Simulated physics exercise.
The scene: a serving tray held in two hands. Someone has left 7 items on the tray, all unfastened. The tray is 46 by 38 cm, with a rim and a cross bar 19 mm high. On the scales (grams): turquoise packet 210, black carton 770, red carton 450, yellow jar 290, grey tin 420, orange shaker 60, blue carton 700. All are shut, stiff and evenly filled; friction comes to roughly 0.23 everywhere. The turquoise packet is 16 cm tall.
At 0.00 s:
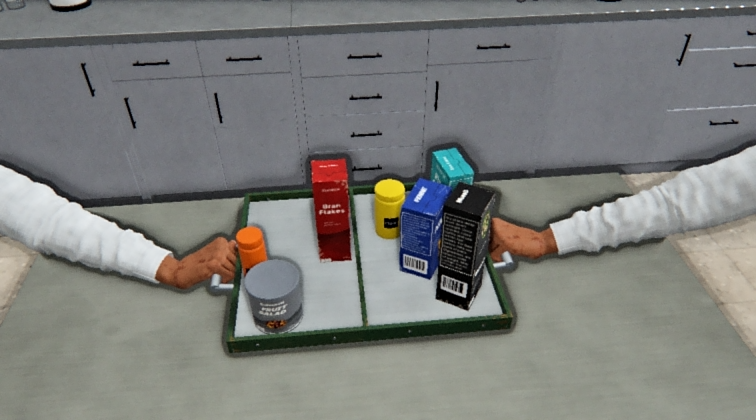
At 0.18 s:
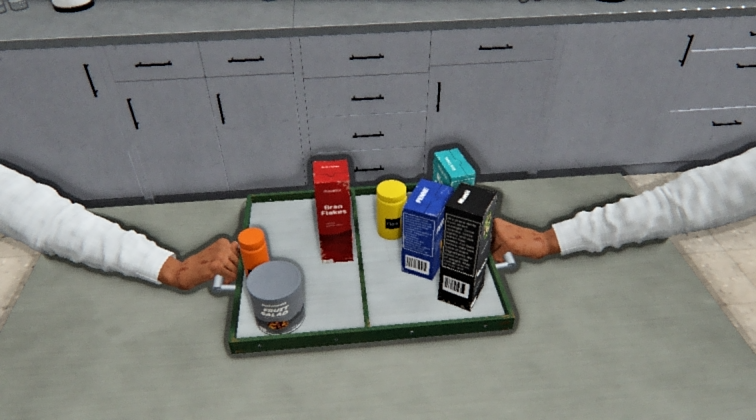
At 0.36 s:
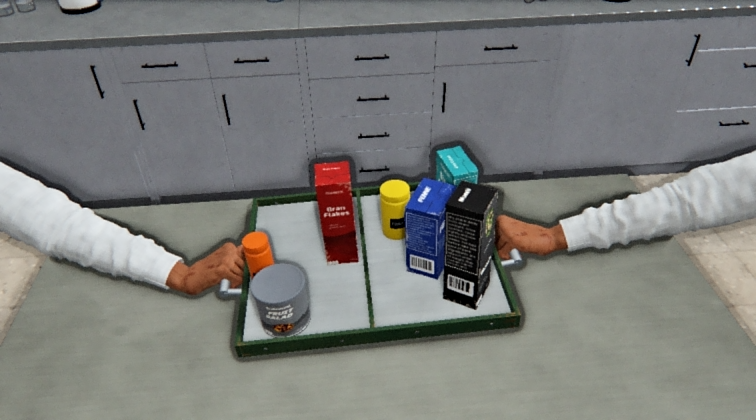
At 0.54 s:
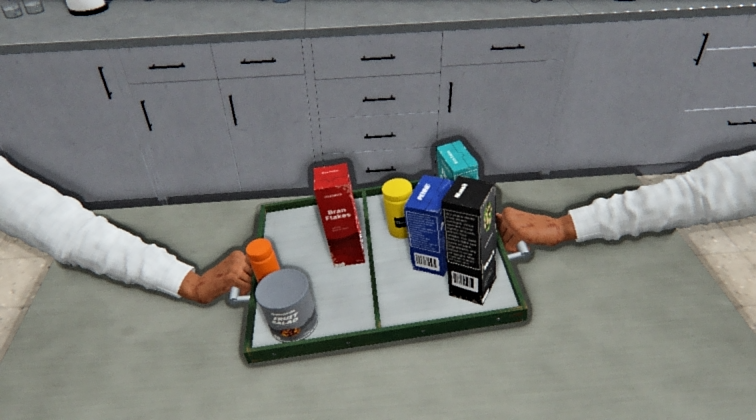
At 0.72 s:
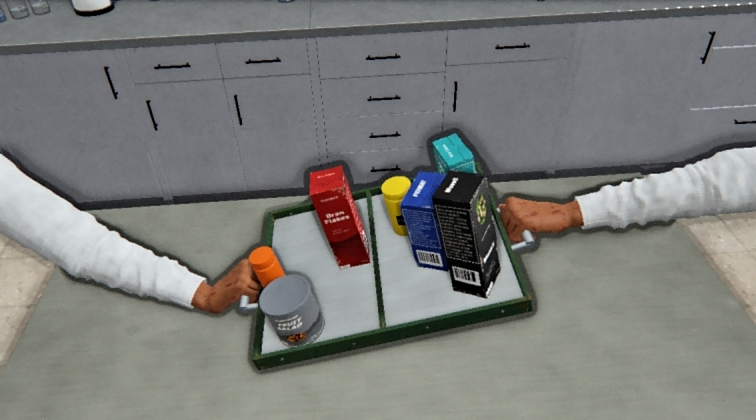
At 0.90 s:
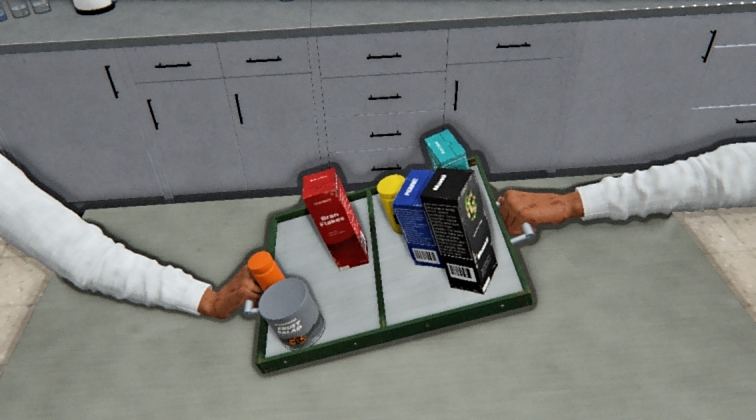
In a kitchen, two hands tilt a tray of containers down toward the left.
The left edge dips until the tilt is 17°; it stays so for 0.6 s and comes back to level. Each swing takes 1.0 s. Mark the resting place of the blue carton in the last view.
Look near (402, 228).
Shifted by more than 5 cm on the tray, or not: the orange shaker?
The orange shaker holds its spot.
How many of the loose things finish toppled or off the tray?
That comes to 2.
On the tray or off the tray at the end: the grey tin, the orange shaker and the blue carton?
The grey tin ends on the tray; the orange shaker is still on the tray; the blue carton ends on the tray.
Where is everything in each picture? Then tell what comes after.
The first picture shows tray level; blue carton (425, 230).
The second picture shows tray level; red carton (334, 213); yellow jar (391, 210).
The third picture shows tray at 2°, left edge down; grey tin (282, 301); orange shaker (261, 264).
The fourth picture shows tray at 7°, left edge down; black carton (471, 243).
The fifth picture shows tray at 12°, left edge down; red carton (341, 220); yellow jar (402, 207).
The sixth picture shows tray at 16°, left edge down; blue carton (429, 220); grey tin (293, 315).
After 1.40 s, tray at 17°, left edge down; blue carton moved 8 cm near (390, 225); black carton 4° off its base; red carton moved 13 cm.
After 2.00 s, tray at 14°, left edge down; black carton and red carton now off the tray; blue carton moved 8 cm near (391, 225); turquoise packet moved 11 cm.
In the end (3.2 s), off the tray, black carton and red carton; not toppled but over 5 cm from the start, turquoise packet and blue carton; the other 3 under 5 cm from the start. In the last view, blue carton near (402, 227).
